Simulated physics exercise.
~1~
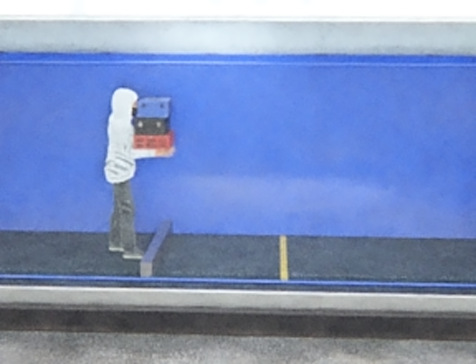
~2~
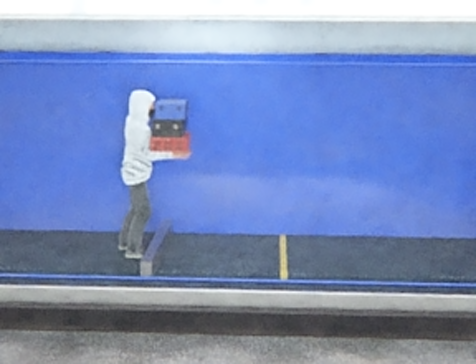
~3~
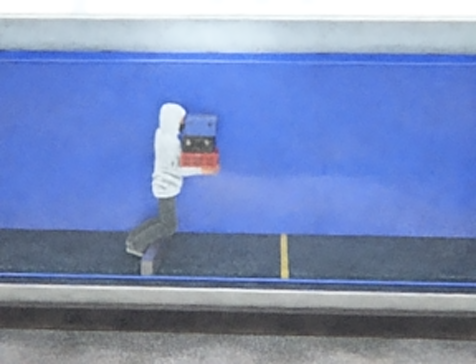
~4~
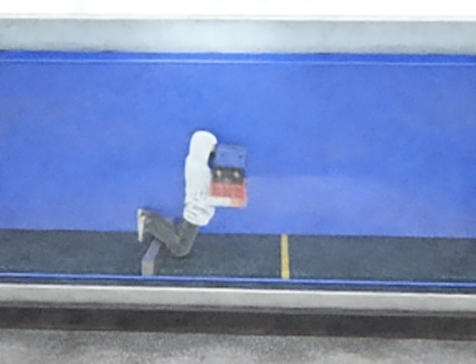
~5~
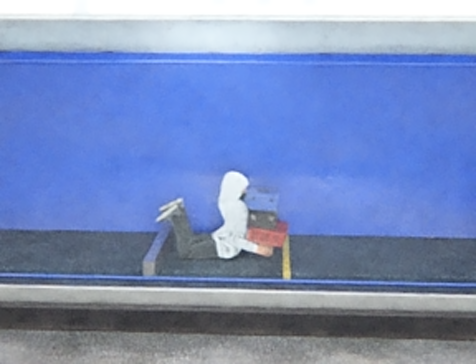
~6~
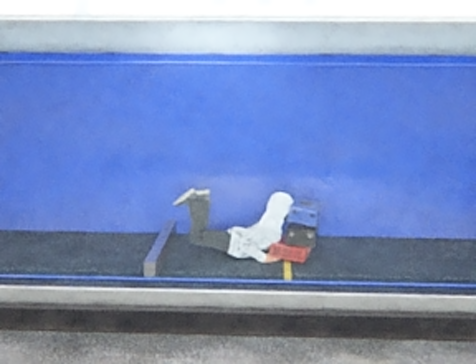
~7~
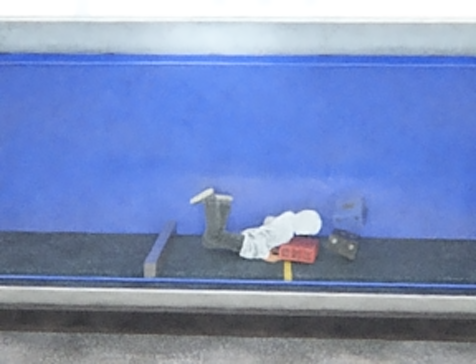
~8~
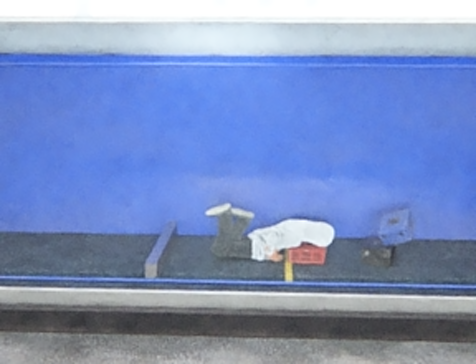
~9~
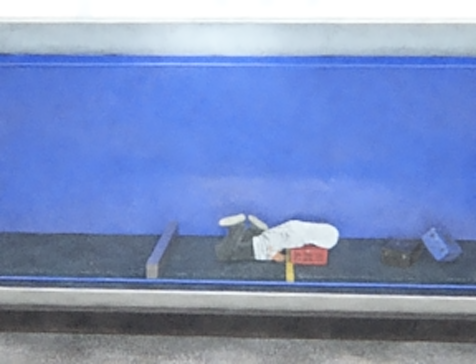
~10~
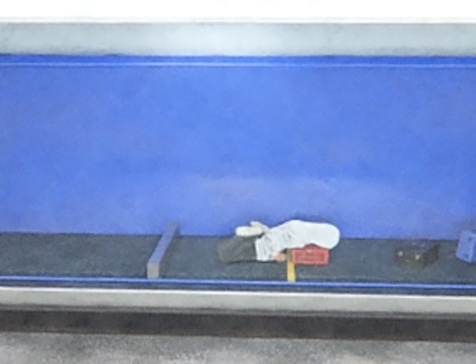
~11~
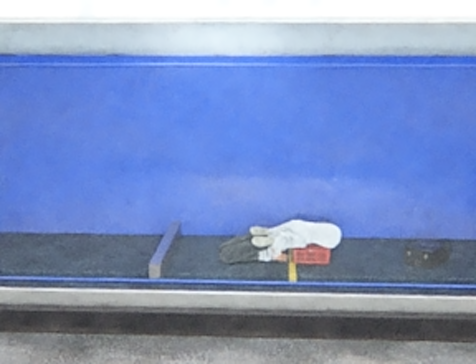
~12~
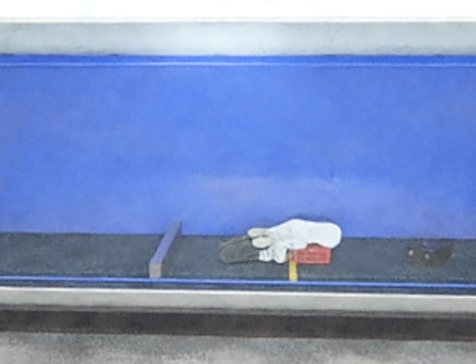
The footage shows a person in a white hood carrying a red crate and two toolboxes, toppling forward to the right over a low rail. The blue toolbox tumbles out of view, the black one slides right, and the person lies face down over the crate, just past a yellow line.
